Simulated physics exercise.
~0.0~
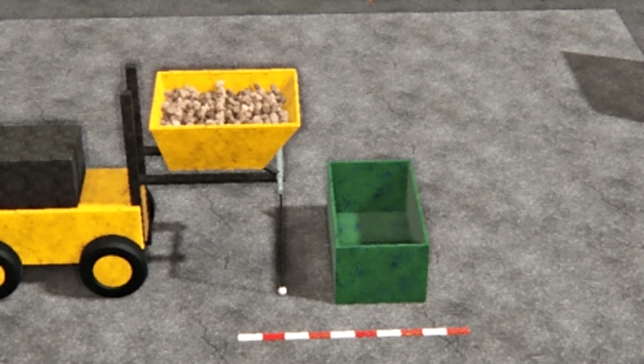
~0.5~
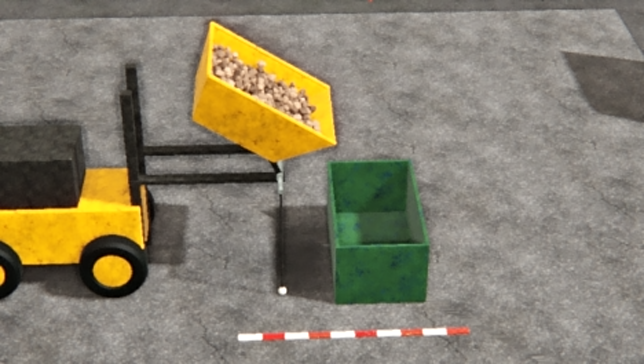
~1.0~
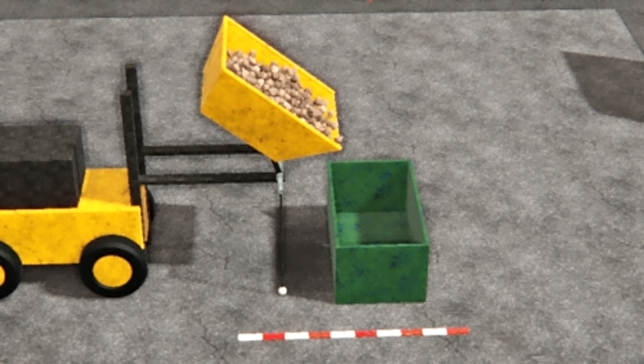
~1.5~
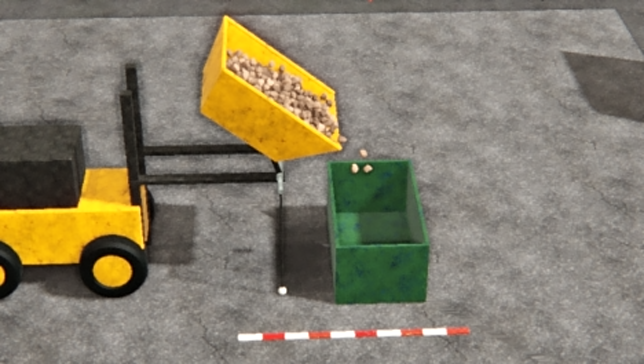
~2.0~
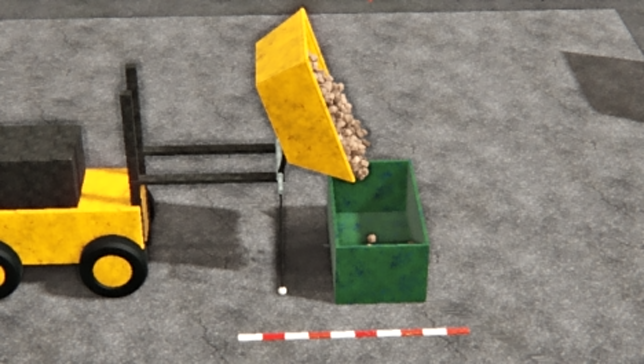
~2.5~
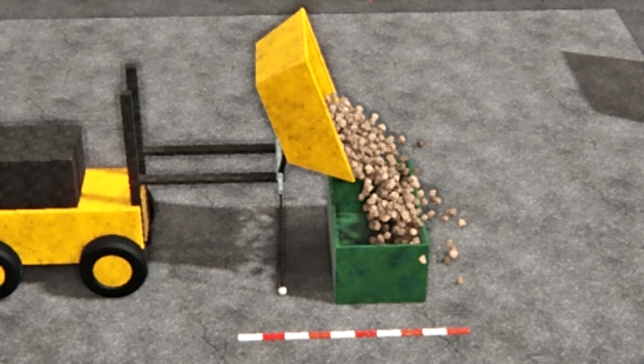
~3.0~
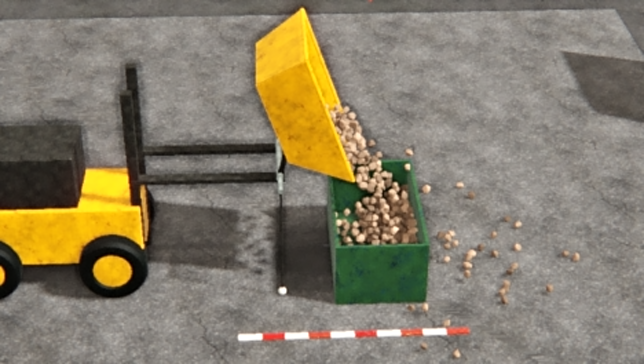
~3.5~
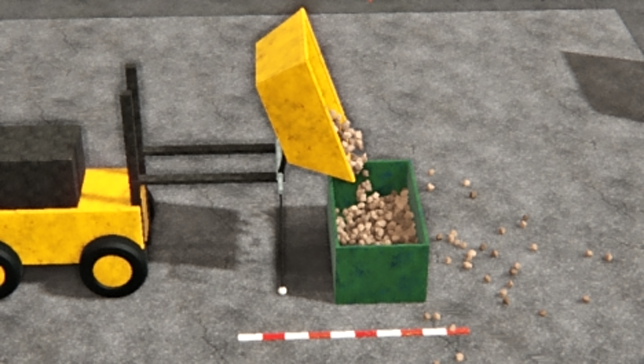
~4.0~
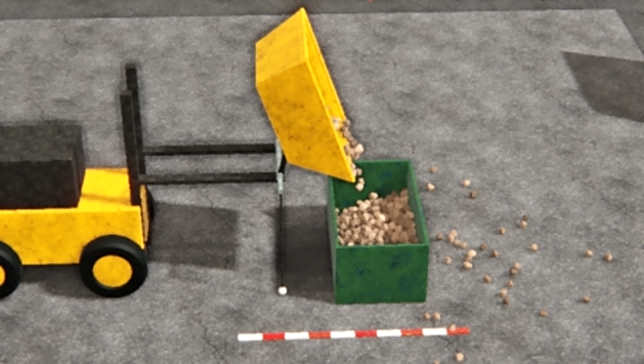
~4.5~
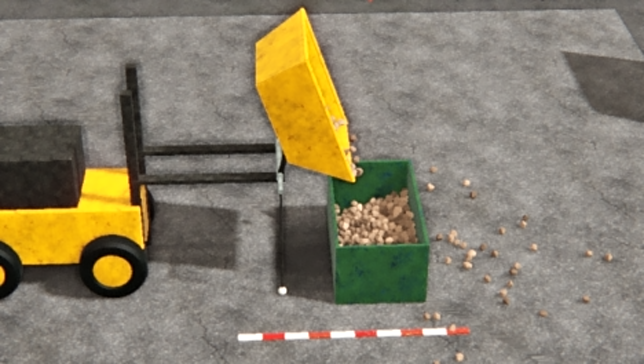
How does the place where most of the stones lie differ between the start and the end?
At the start the stones are all in the raised yellow skip on the forks. By the end most of them lie lower and further right, heaped in the green bin, with some scattered on the ground beyond it and a few still at the skip's lip.
